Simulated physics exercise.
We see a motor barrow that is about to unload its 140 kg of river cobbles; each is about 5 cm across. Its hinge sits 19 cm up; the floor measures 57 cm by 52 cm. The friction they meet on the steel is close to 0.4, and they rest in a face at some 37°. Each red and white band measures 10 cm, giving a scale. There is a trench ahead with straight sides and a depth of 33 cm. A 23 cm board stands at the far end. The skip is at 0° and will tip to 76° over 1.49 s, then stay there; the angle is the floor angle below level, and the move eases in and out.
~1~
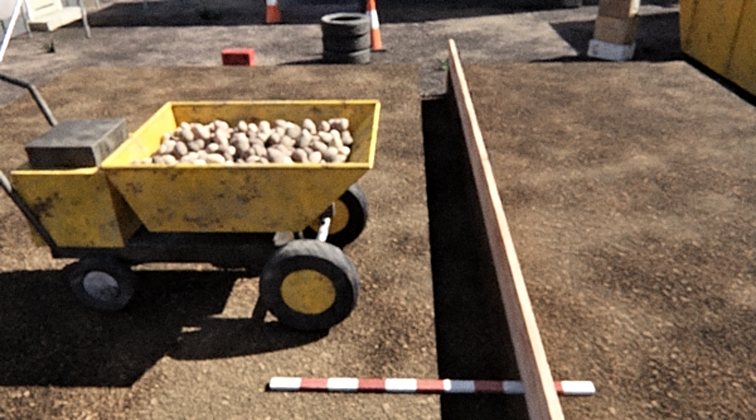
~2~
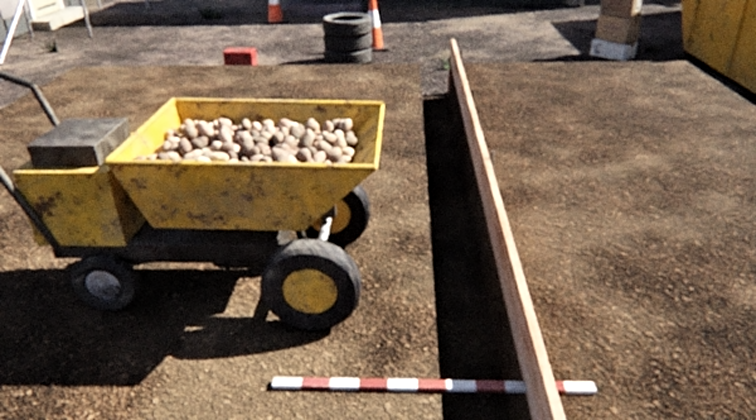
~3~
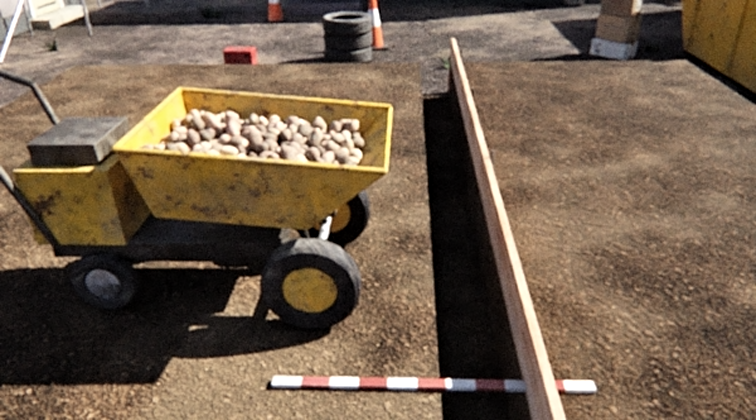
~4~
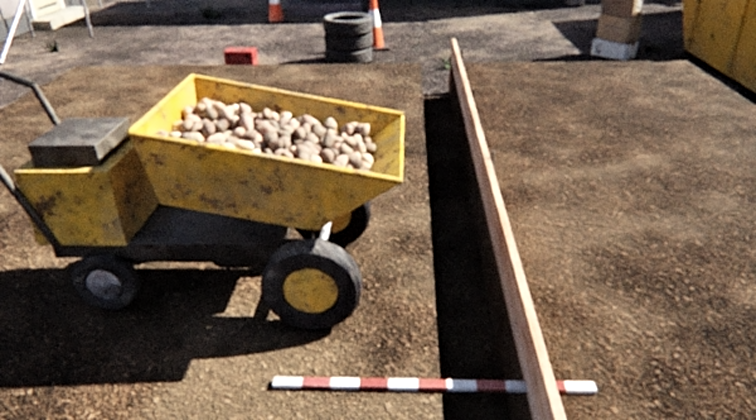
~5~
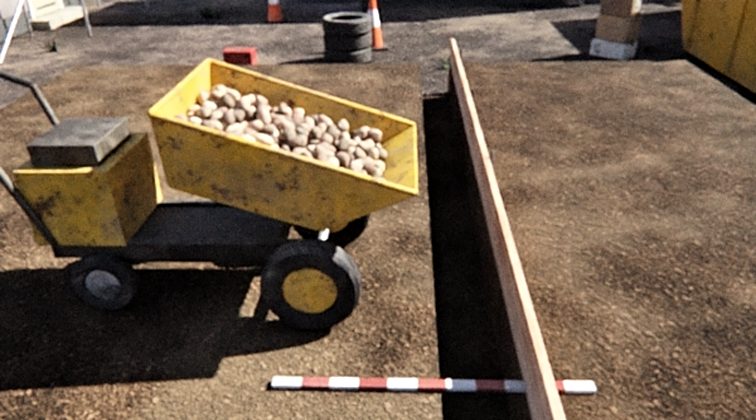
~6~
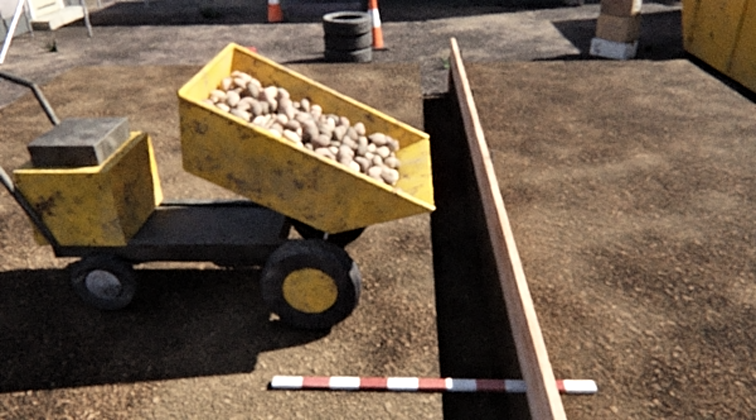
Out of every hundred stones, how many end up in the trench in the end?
Around 100 in every hundred.
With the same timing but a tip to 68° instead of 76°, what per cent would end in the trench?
In that case near 100 per cent.
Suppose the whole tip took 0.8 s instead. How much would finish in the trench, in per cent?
Roughly 95% would finish there.
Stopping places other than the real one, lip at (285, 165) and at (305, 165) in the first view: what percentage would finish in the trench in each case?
It comes to about 60 and 75 in a hundred.
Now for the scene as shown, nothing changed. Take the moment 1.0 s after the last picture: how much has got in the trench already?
Some 55 per cent of the load by that point.
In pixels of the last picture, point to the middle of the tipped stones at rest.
I'd point to around (466, 321).
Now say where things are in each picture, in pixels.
The first picture shows lip at (370, 167), floor tilted 0°, highest stones at (248, 133).
The second picture shows lip at (376, 168), floor tilted 1°, highest stones at (241, 131).
In the third picture, the skip is at 5°, its lip at (386, 172); the top of the load is at (216, 123).
In the fourth picture, the skip is at 11°, its lip at (401, 181); the top of the load is at (214, 112).
The fifth picture shows lip at (417, 194), floor tilted 19°, highest stones at (217, 101).
The sixth picture shows lip at (433, 210), floor tilted 27°, highest stones at (233, 86).
Then, 0.5 s after the last picture the floor is at 64°, 100 % in the skip; the foremost stones are at (477, 246).
Then, 1.0 s after the last picture the floor is at 76°, 43 % in the skip, 57 % in the trench; the foremost stones are at (500, 275).
Then, 1.3 s after the last picture the floor is at 76°, 10 % in the skip, 90 % in the trench; the foremost stones are at (506, 319).
Then, 3.3 s after the last picture the floor is at 76°, 0 % in the skip, 100 % in the trench; the foremost stones are at (507, 319).
